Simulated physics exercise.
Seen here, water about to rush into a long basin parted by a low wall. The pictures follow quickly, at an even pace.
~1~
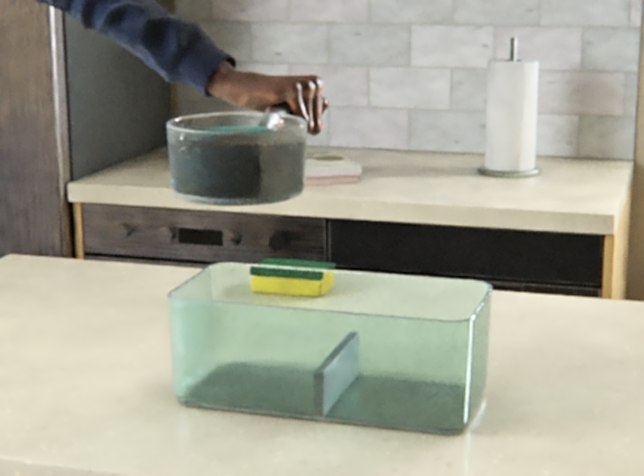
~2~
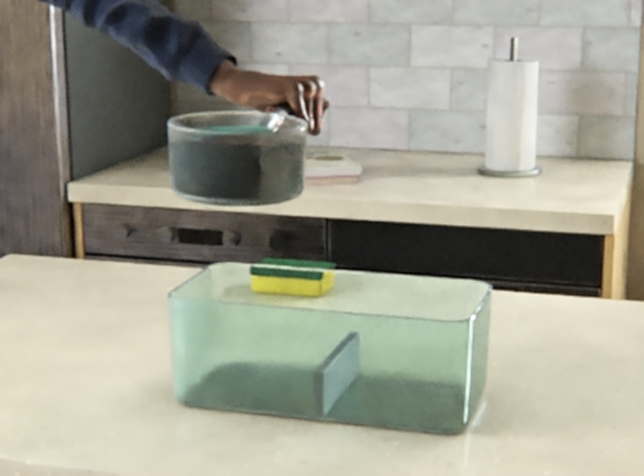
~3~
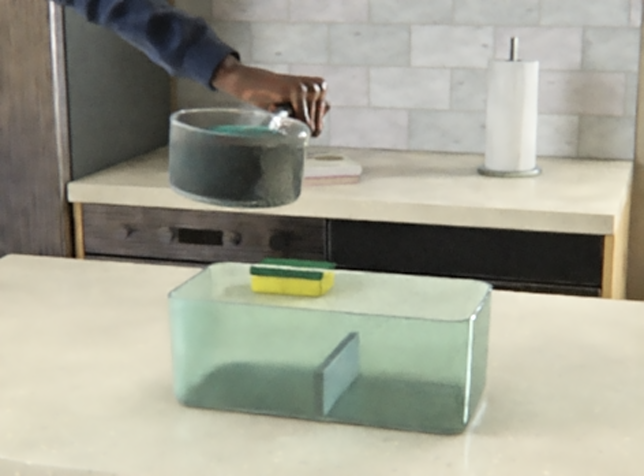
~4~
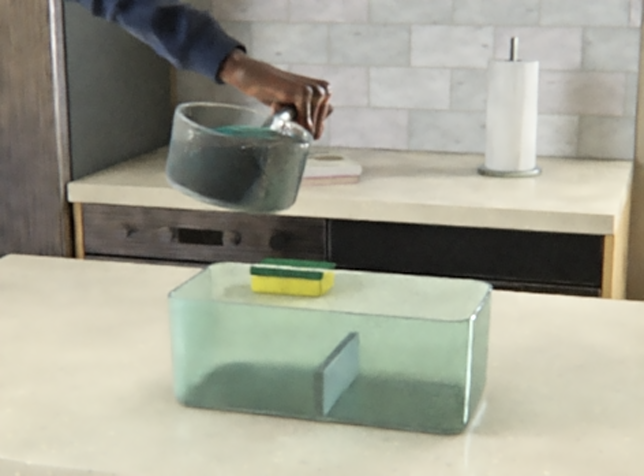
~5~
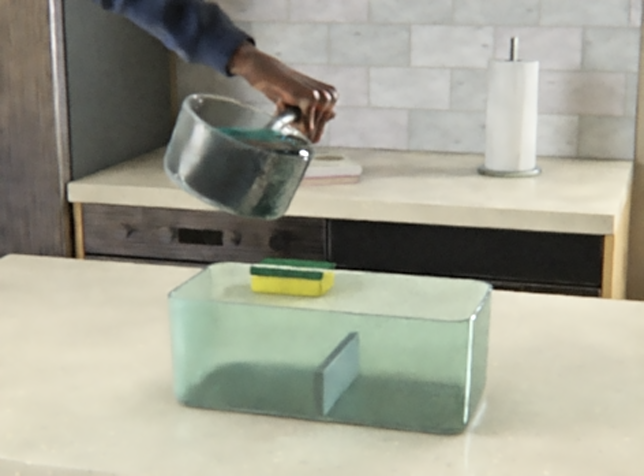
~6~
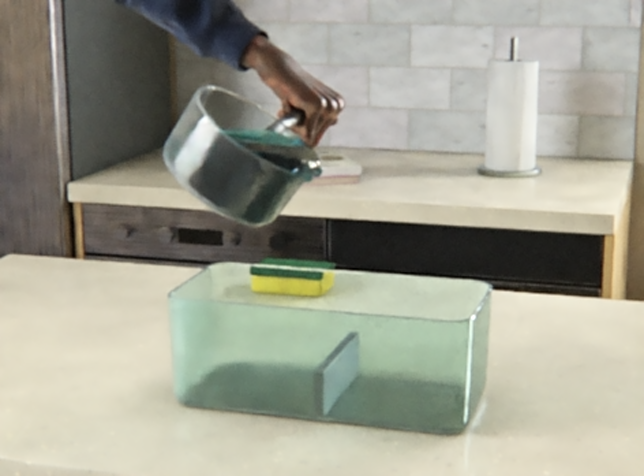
A dark-skinned hand in a navy sleeve holds a clear glass pot of water above a pale kitchen counter, seen from a fixed, slightly raised view. Below sits a long, green-tinted clear basin with a low inner wall and a yellow-and-green sponge near its back edge, with a paper towel roll behind at right. The pot starts level, then tilts steadily down to the right as the hand shifts slightly rightward.
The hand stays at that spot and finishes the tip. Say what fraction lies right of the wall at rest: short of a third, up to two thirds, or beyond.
The share right of the wall is from a third to two thirds.
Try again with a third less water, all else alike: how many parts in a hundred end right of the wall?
Some 40 per cent.
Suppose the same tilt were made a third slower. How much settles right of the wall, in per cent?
Close to 70 per cent.
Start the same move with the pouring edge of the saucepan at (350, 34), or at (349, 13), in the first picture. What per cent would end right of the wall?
Near 75 % and 75 %.
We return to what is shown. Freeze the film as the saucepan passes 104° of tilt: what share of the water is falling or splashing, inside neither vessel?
About 40 per cent.
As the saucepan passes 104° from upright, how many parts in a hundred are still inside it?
Some 20 per cent.
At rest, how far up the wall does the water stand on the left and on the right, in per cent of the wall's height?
Near 40 on the left, 50 on the right.
A moment on, the saucepan is tipped right over and 19 per cent is still to pour, 3 is left of the wall and 39 right of it.
Next, the saucepan is tipped right over and 2 per cent is still to pour, 34 is left of the wall and 58 right of it.
Then the saucepan is tipped right over and 0 per cent is still to pour, 43 is left of the wall and 55 right of it.
Later the saucepan is tipped right over and 0 per cent is still to pour, 44 is left of the wall and 55 right of it.
In the end 44 per cent lies left of the wall, 55 right of it and 1 outside.
